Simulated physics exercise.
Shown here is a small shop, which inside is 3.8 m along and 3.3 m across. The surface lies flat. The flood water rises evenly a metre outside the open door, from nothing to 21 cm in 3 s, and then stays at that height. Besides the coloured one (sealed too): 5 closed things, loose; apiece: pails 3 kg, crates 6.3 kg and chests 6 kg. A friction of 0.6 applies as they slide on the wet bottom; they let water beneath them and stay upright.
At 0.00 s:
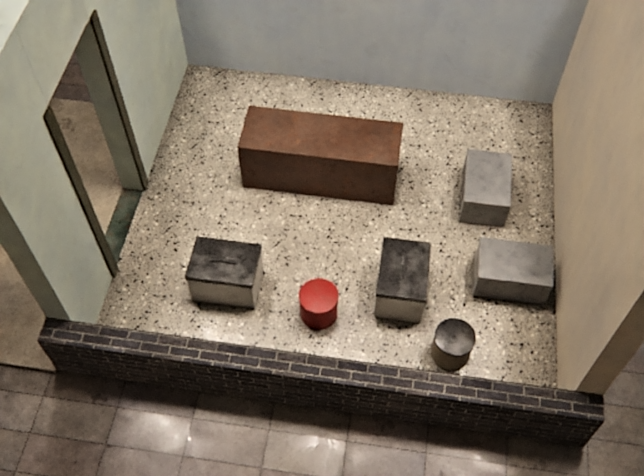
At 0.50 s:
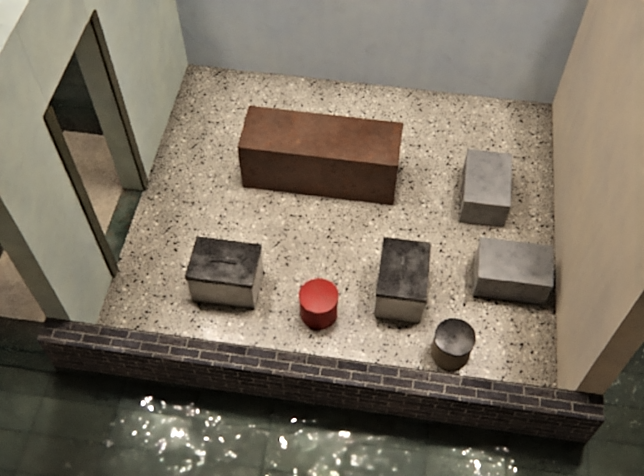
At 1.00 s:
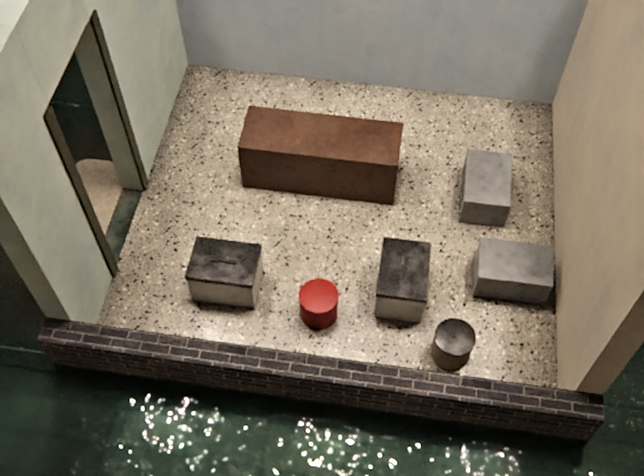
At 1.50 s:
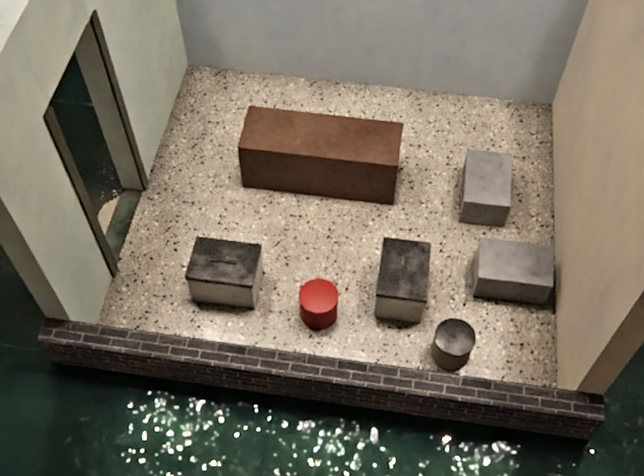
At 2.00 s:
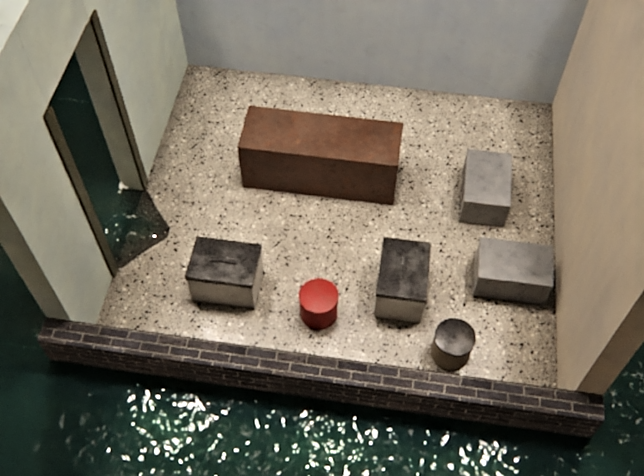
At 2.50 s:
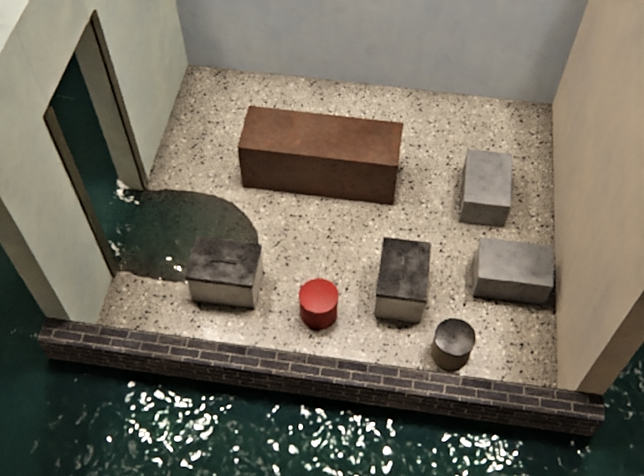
In the video, dark water covers the ground outside a small room, then enters through the open doorway on the left and spreads across the speckled floor to a dark-topped box, while the red container and other objects stay still.
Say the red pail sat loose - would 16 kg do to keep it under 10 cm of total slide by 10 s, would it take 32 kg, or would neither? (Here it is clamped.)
16 kg would do.
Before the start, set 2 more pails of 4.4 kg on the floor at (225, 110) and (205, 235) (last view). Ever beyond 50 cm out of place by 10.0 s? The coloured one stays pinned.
In the order given, within the mark and then beyond the mark.
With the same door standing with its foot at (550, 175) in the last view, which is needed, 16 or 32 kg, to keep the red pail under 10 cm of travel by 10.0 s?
Under that change the small mass suffices.
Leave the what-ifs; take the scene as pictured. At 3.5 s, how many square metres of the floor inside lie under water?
That flooded area is roughly 3.5 m2.
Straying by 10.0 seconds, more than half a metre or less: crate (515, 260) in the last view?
Not that far.
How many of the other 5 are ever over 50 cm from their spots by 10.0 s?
Tally: 4.
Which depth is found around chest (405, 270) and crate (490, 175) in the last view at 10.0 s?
Around 10 cm and 6 cm.
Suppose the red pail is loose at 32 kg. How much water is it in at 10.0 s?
About 10 cm.
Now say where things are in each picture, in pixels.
The red pail at (319, 295) rests on the ground; 0.0 m2 under water; 0 of 6 have shifted, in the first picture.
The red pail at (319, 295) rests on the ground; water covers 0.0 m2; 0 of 6 have shifted, in the second picture.
The red pail at (319, 295), on the bottom; water covers 0.0 m2; 0 of 6 have shifted, in the third picture.
The red pail at (319, 295), on the bottom; water covers 0.0 m2; 0 of 6 have shifted, in the fourth picture.
The red pail at (319, 295), on the bottom; 0.1 m2 under water; 0 of 6 have shifted, in the fifth picture.
The red pail at (319, 295) rests on the ground; water covers 0.8 m2; 0 of 6 have shifted, in the sixth picture.
After 3.5 s the red pail would be 0 cm from its start with 16 kg and 0 cm from its start with 32 kg; 0 cm of water round it then.
After 4.5 s the red pail would be 0 cm from its start with 16 kg and 0 cm from its start with 32 kg; 5 cm of water round it then.
After 7.0 s the red pail would be 0 cm from its start with 16 kg and 0 cm from its start with 32 kg; 6 cm of water round it then.
After 10.0 s the red pail would be 0 cm from its start with 16 kg and 0 cm from its start with 32 kg; 10 cm of water round it then.
